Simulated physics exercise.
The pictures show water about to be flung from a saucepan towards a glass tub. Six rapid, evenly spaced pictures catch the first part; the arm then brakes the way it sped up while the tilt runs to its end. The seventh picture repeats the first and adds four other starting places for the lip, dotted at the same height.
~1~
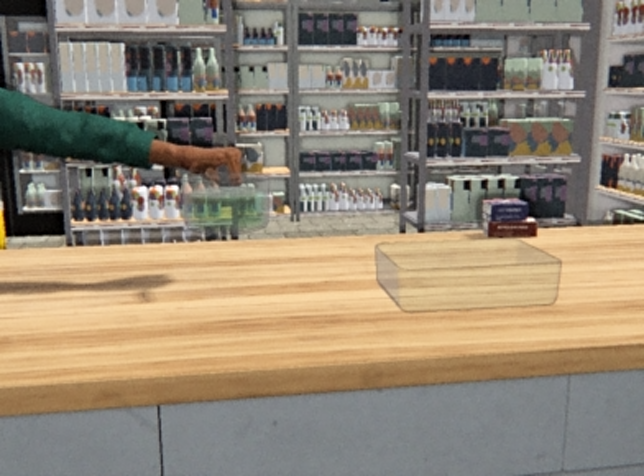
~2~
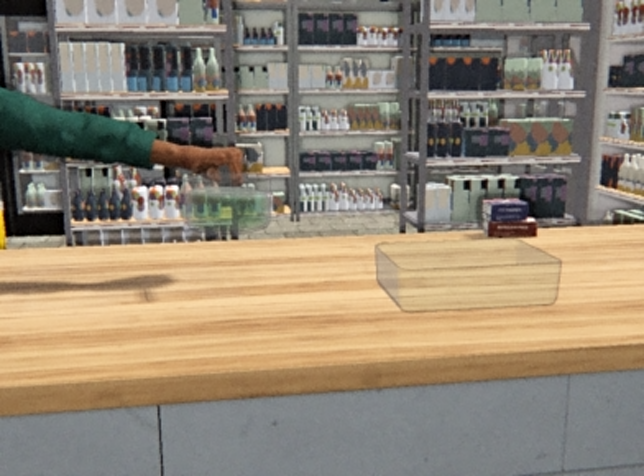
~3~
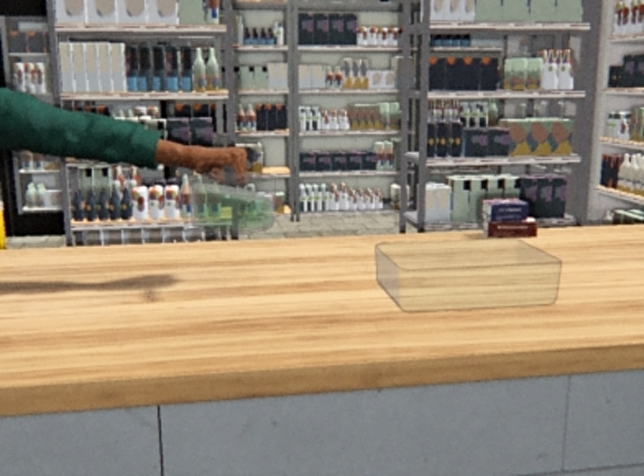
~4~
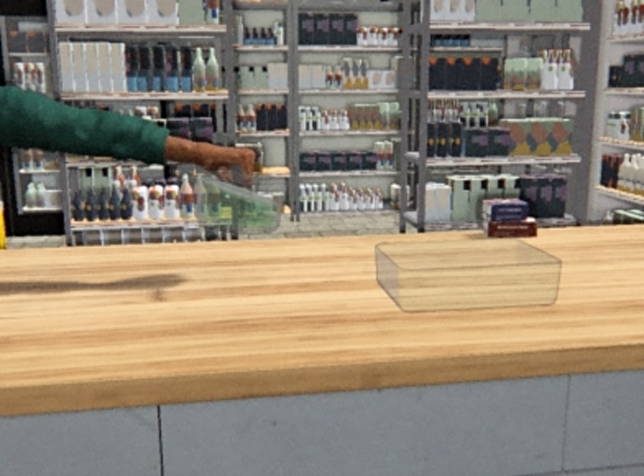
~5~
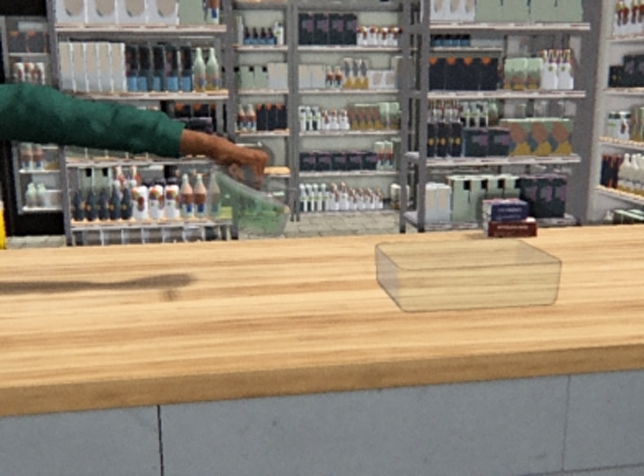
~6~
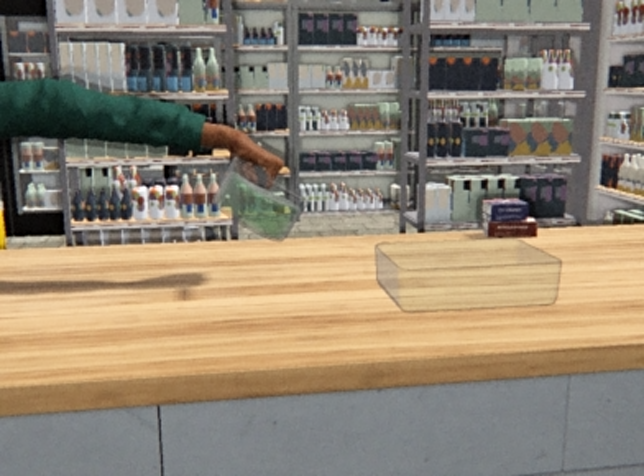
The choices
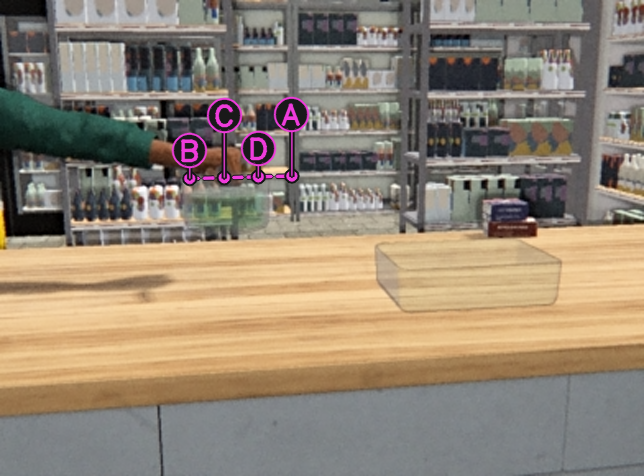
Shop counter with stocked shelves behind, a green-sleeved arm holding a see-through container, moving it slightly right and gradually tilting it.
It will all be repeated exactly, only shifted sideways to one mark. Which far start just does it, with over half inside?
That is place A.
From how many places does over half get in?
One of the four.
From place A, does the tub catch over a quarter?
Yes, clearly.
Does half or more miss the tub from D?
Yes.
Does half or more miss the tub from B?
Yes.
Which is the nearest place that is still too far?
D.
On the marked copy, A at (291, 176); B at (189, 178); C at (224, 177); D at (258, 176).
With A, about 81 % lands in the tub, 10 % falls short and 9 % goes beside or beyond.
With B, about 0 % lands in the tub, 100 % falls short.
With C, about 0 % lands in the tub, 100 % falls short.
With D, about 10 % lands in the tub, 85 % falls short and 5 % goes beside or beyond.
